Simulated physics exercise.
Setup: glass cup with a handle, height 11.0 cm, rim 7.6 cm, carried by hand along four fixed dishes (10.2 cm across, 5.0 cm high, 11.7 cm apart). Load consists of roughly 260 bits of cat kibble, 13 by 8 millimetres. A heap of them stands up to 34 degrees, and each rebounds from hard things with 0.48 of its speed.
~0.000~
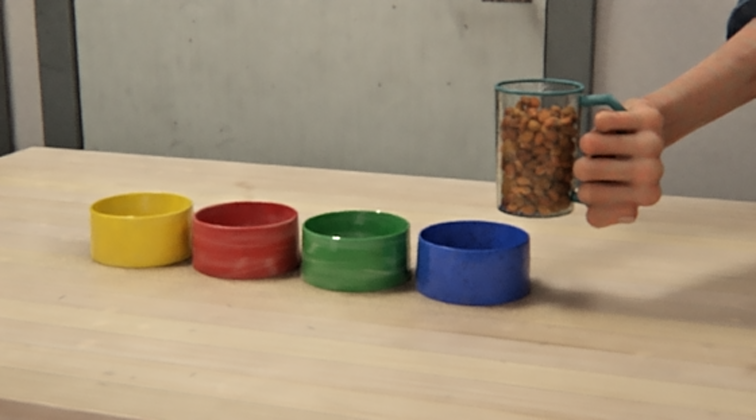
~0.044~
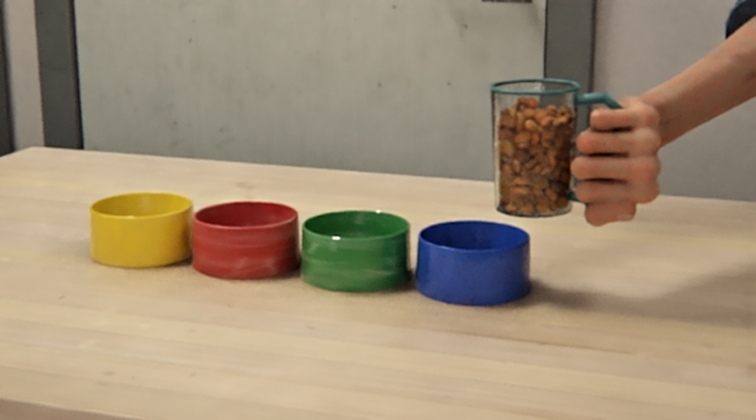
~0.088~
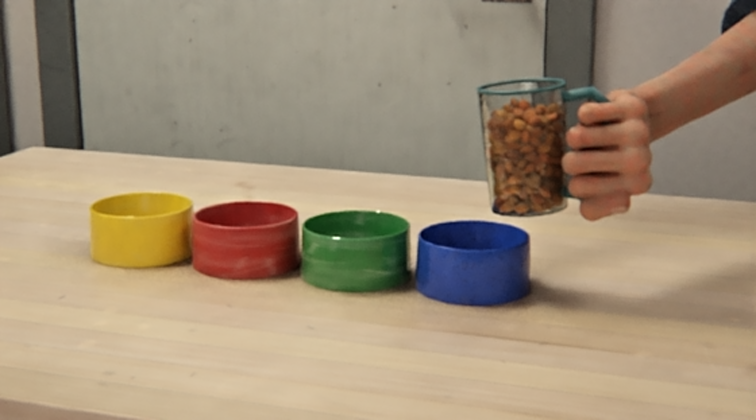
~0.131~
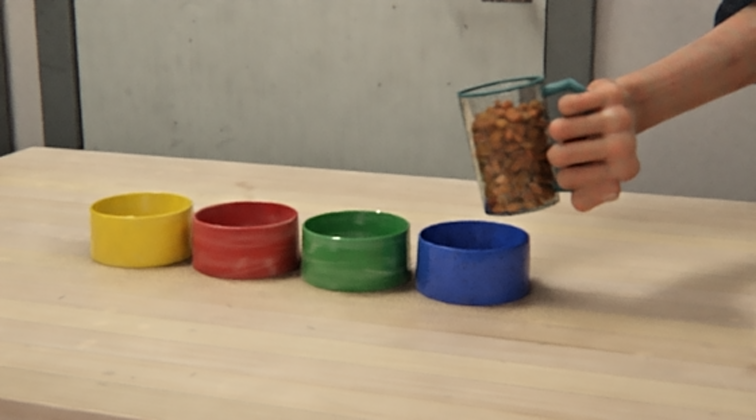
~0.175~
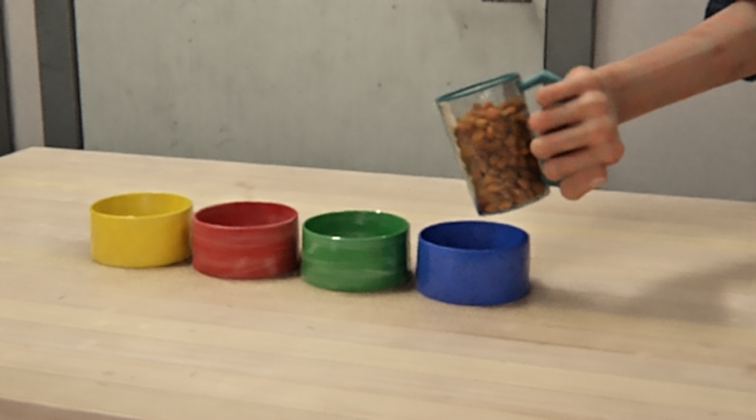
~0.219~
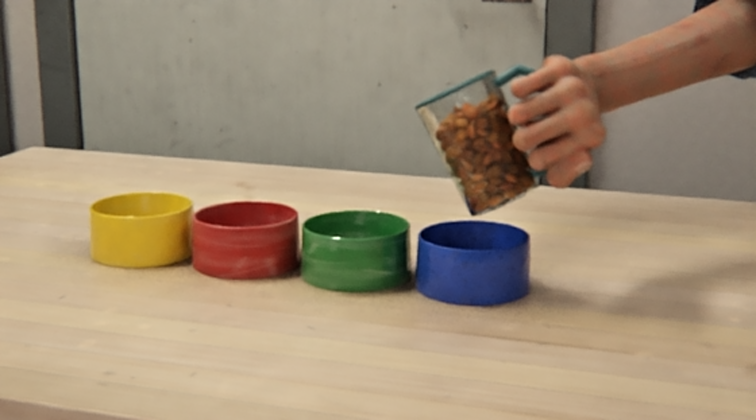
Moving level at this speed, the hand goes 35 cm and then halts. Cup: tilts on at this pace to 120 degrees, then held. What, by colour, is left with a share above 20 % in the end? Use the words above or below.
Red - above; blue - below; green - below; yellow - above; counter - below.
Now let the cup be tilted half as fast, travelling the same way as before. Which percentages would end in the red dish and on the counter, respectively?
The red dish would get 0 and the counter 0.
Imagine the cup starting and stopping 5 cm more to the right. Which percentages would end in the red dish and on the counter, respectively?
Shares - red 50 / counter 30.
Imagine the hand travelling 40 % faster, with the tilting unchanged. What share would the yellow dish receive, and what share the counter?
Shares - yellow 90, counter 10.
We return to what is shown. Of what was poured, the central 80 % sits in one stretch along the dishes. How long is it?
Length: About 14 cm.
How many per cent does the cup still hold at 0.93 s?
About 55 per cent.
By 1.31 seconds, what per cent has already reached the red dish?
About 30 percent up to now.
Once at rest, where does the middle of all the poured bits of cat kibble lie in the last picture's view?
I'd put it at about (151, 237).
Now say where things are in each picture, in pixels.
In the first picture, cup at (537, 148), tilt 0 degrees, lip at (497, 85), moved 0.0 cm; middle of the pieces at (537, 162); blue dish at (474, 236); green dish at (356, 225); red dish at (246, 215); yellow dish at (142, 205).
In the second picture, cup at (534, 148), tilt 1 degrees, lip at (493, 86), moved 0.3 cm; middle of the pieces at (534, 162).
In the third picture, cup at (525, 147), tilt 5 degrees, lip at (480, 88), moved 1.1 cm; middle of the pieces at (527, 161).
In the fourth picture, cup at (511, 146), tilt 12 degrees, lip at (460, 93), moved 2.4 cm; middle of the pieces at (514, 160).
In the fifth picture, cup at (496, 145), tilt 19 degrees, lip at (439, 99), moved 3.8 cm; middle of the pieces at (501, 159).
In the sixth picture, cup at (480, 144), tilt 27 degrees, lip at (418, 106), moved 5.3 cm; middle of the pieces at (487, 157); blue dish at (474, 236); green dish at (356, 225); red dish at (246, 215); yellow dish at (142, 205). The cup turns about 170 degrees a second and travels 33 cm a second.
After 0.64 s, tilt 98 degrees; cup holds 100 %.
After 0.93 s, tilt 120 degrees; cup holds 55 %, red 30 %.
After 1.31 s, tilt 120 degrees; cup holds 0 %, red 30 %, yellow 60 %.
At rest (1.8 s), red 30 %, blue 0 %, green 0 %, yellow 60 %, counter 10 %.
